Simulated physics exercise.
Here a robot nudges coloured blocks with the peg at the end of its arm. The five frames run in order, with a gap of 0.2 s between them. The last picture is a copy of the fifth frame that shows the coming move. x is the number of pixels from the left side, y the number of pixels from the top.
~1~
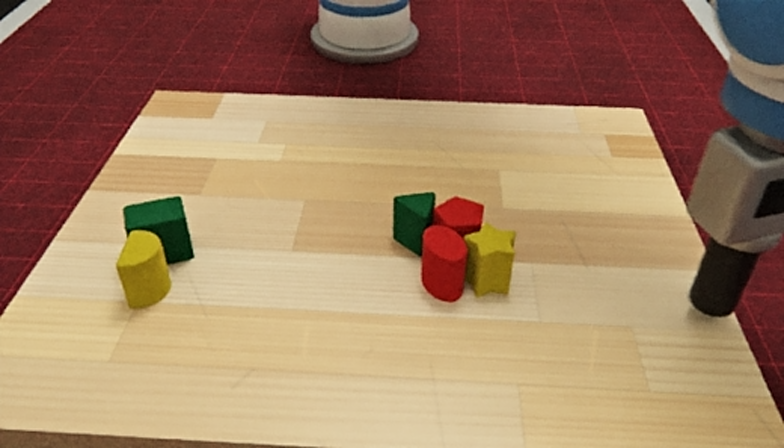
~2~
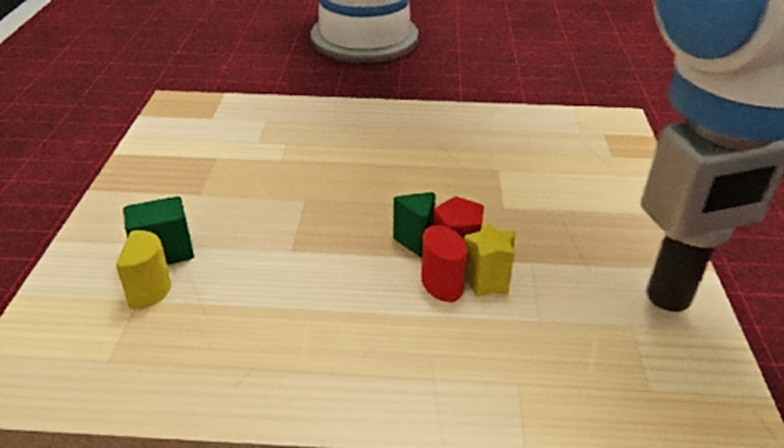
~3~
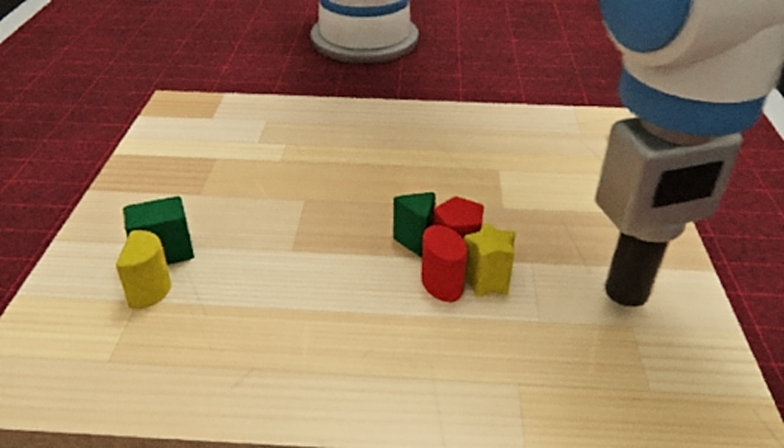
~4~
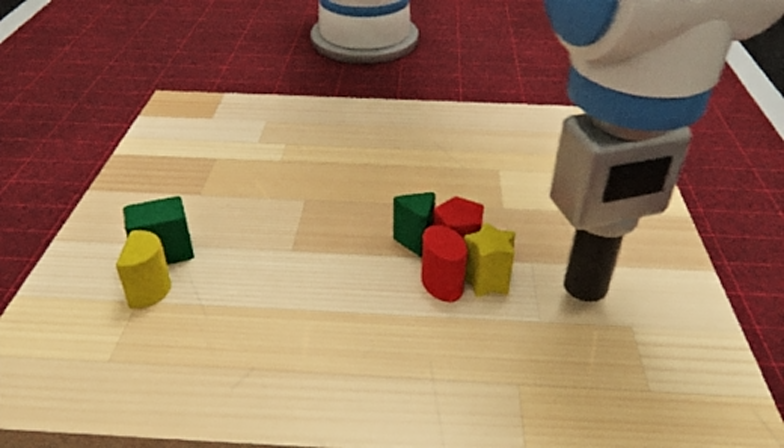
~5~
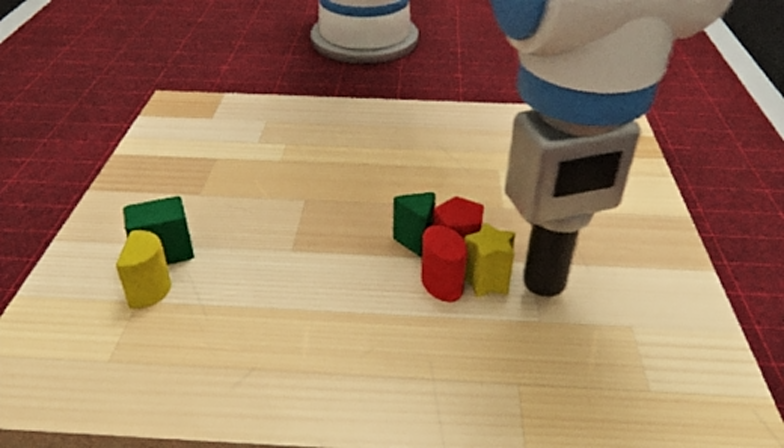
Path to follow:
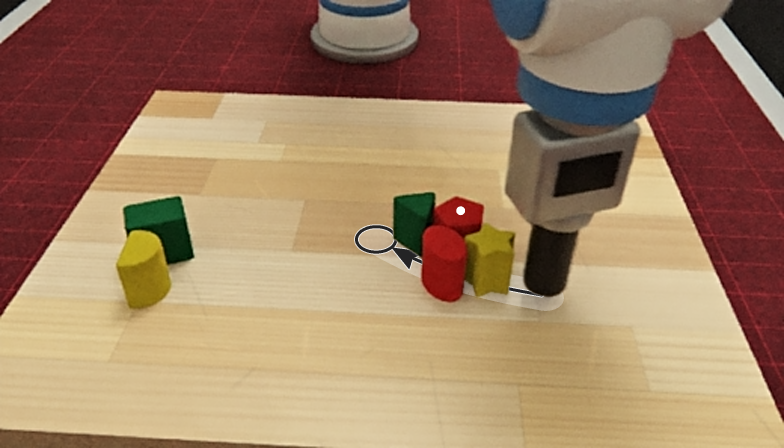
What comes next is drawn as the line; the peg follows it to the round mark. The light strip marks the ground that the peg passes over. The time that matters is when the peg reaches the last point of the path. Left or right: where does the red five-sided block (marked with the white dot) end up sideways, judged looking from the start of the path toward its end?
Answer: Right.
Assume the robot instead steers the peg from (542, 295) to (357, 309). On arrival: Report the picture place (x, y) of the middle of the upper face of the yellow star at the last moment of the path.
Around pixel (434, 233).
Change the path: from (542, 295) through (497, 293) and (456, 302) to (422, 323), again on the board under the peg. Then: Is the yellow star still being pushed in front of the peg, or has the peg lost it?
When the path is over, you would find the yellow star off to the side or behind the peg.
The line goes from (542, 295) through (480, 282) and (423, 263) to (376, 239); the dot is on the red five-sided block.
On the path given first. One third of the way, peg at (480, 269); green triangular piece at (399, 193); red elliptical block at (405, 233); red five-sided block at (435, 198), turned 35° clockwise; yellow star at (444, 230), turned 15° clockwise.
Two thirds of the way, peg at (423, 250); green triangular piece at (382, 184); red elliptical block at (349, 223); red five-sided block at (421, 191), turned 85° clockwise; yellow star at (386, 215).
At the end, peg at (376, 227); green triangular piece at (372, 172), turned 20° clockwise; red elliptical block at (311, 222), turned 35° anticlockwise; red five-sided block at (417, 185), turned 115° clockwise; yellow star at (338, 205), turned 25° anticlockwise.
